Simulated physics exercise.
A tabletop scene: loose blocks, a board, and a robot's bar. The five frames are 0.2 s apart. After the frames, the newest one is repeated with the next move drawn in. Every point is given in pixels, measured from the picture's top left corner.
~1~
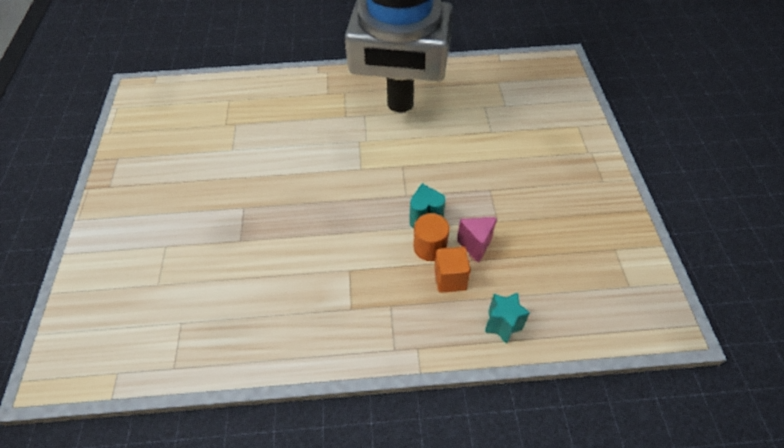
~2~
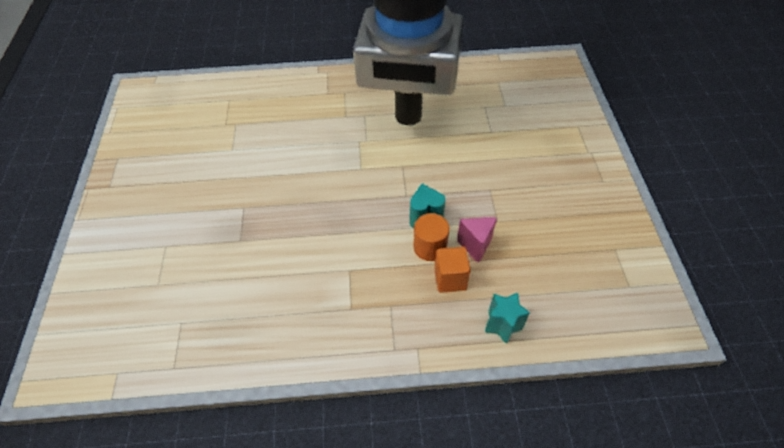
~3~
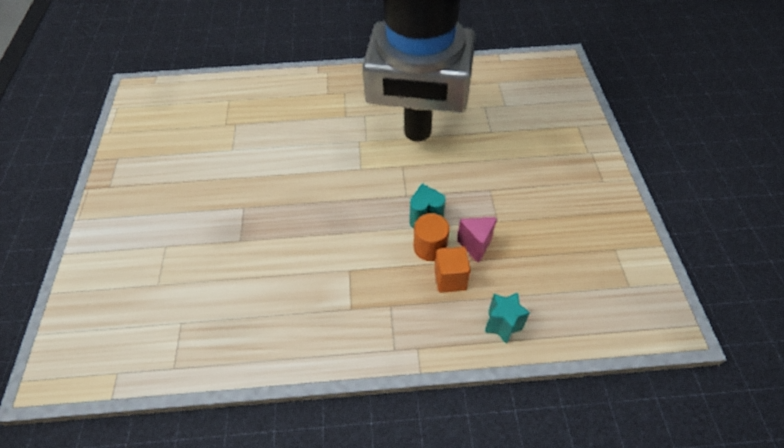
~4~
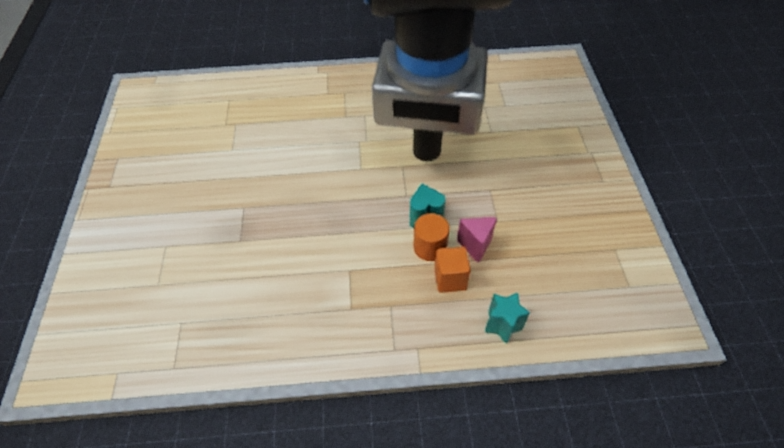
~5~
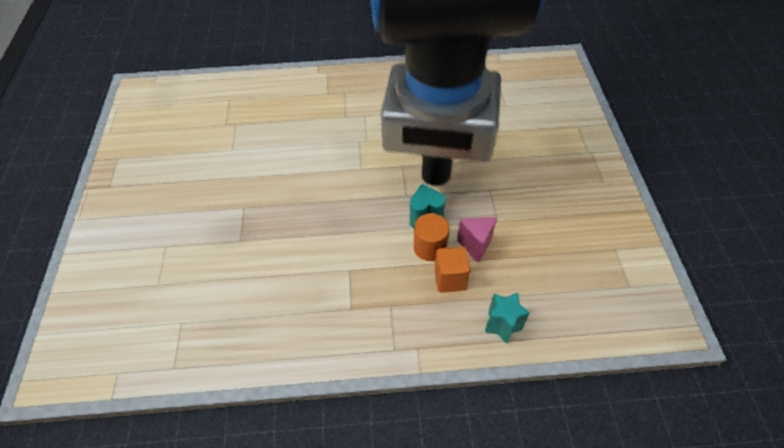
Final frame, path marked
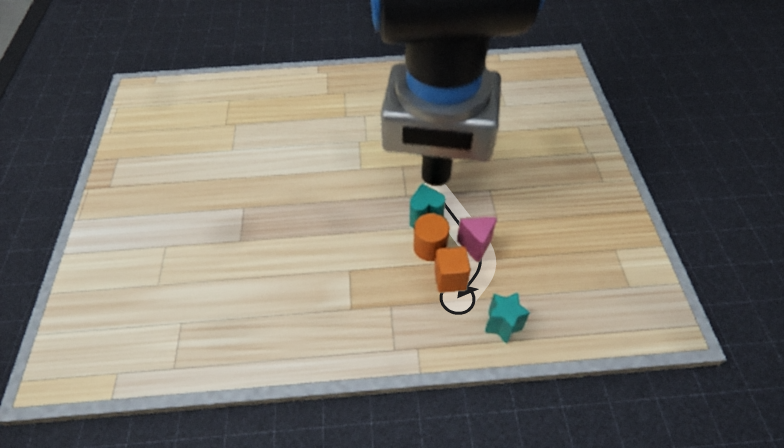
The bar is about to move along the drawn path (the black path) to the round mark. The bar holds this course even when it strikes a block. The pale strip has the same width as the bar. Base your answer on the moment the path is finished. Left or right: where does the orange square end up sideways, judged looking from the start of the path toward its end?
It goes right.
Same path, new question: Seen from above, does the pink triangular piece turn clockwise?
I expect not.
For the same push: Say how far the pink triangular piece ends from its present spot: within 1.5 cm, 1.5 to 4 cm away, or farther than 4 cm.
Displacement: Past 4 cm.
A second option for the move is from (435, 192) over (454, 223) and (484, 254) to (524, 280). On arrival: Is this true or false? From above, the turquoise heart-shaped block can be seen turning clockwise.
True - the claim holds.
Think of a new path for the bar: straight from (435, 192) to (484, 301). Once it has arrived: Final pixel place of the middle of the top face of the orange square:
For the centre of its top, I'd go with (454, 282).
The drawn path runs from (435, 192) over (459, 224) and (480, 261) to (457, 298).
On the path given first. One third of the way, bar at (462, 208); turquoise heart-shaped block at (428, 202), turned 25° clockwise.
Two thirds of the way, bar at (484, 246); turquoise heart-shaped block at (428, 202), turned 25° clockwise; pink triangular piece at (503, 262), turned 35° anticlockwise.
At the end, bar at (460, 284); turquoise heart-shaped block at (428, 202), turned 25° clockwise; orange circular block not moved; orange square at (429, 270), turned 35° clockwise; pink triangular piece at (505, 271), turned 50° anticlockwise; turquoise star not moved.
